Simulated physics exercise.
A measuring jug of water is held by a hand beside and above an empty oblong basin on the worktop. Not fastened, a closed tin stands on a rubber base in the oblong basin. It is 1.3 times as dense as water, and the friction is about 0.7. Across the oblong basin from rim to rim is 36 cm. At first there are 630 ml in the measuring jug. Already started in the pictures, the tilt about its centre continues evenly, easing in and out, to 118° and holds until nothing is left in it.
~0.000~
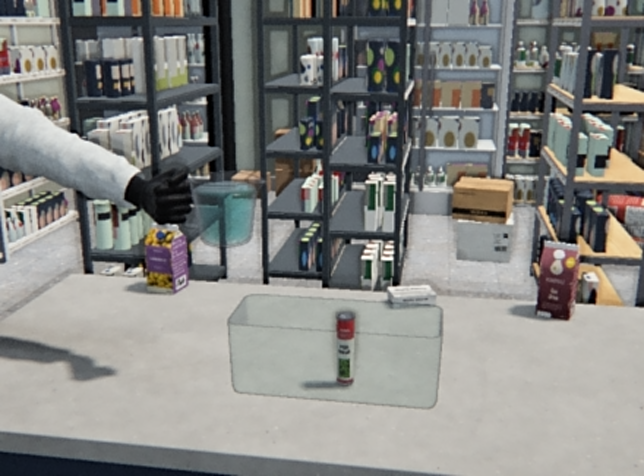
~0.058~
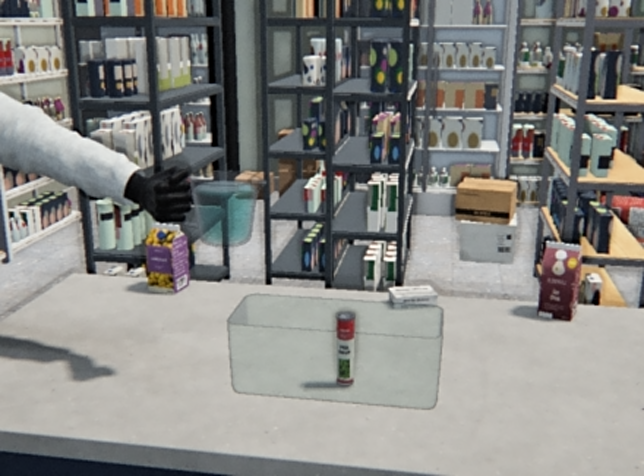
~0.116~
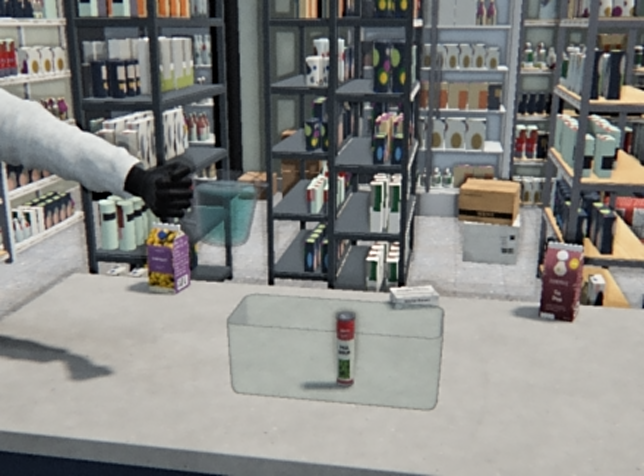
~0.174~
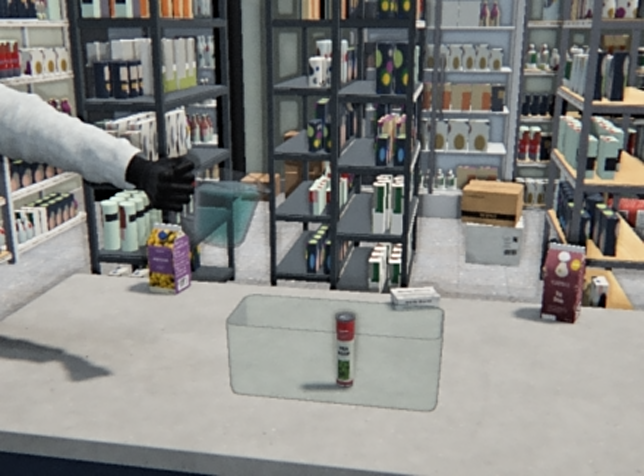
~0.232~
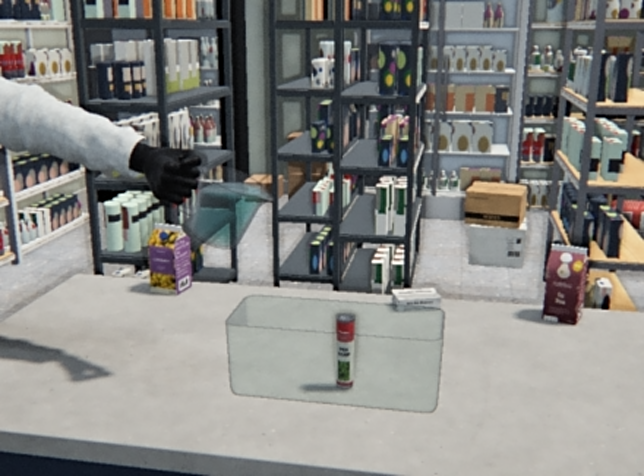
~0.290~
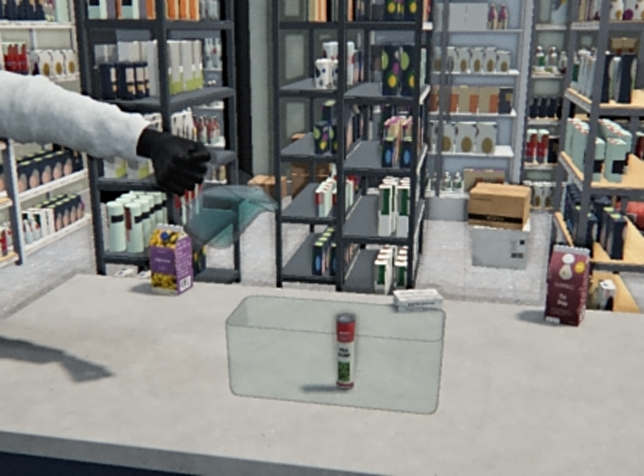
A black-gloved hand tilts a clear jug rightward beside a basin holding a red-topped tin.
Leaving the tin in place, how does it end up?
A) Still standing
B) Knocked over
Still standing.
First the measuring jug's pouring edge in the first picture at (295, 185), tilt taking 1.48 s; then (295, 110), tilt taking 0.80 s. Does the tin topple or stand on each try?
First it tips over; then it tips over.
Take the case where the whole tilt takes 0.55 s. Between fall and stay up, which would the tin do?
Result: Tin upright.
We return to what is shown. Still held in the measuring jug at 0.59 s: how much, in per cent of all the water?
Remaining: Near 40 % of the total.
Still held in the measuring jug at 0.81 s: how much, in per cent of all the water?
Some 2 per cent.
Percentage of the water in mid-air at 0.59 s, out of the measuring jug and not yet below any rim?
34 %.
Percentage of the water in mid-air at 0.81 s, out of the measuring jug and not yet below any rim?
Something like 8 per cent of the total.
By 0.59 s the tilt is 100° and 40 per cent is still to pour; the tin stands where it began.
By 0.81 s the tilt is 118° and 2 per cent is still to pour; the tin stands where it began.
By 1.05 s the tilt is 118° and 0 per cent is still to pour; the tin stands where it began.
By 1.30 s the tilt is 118° and 0 per cent is still to pour; the tin stands where it began.
At rest the tin stands where it began.
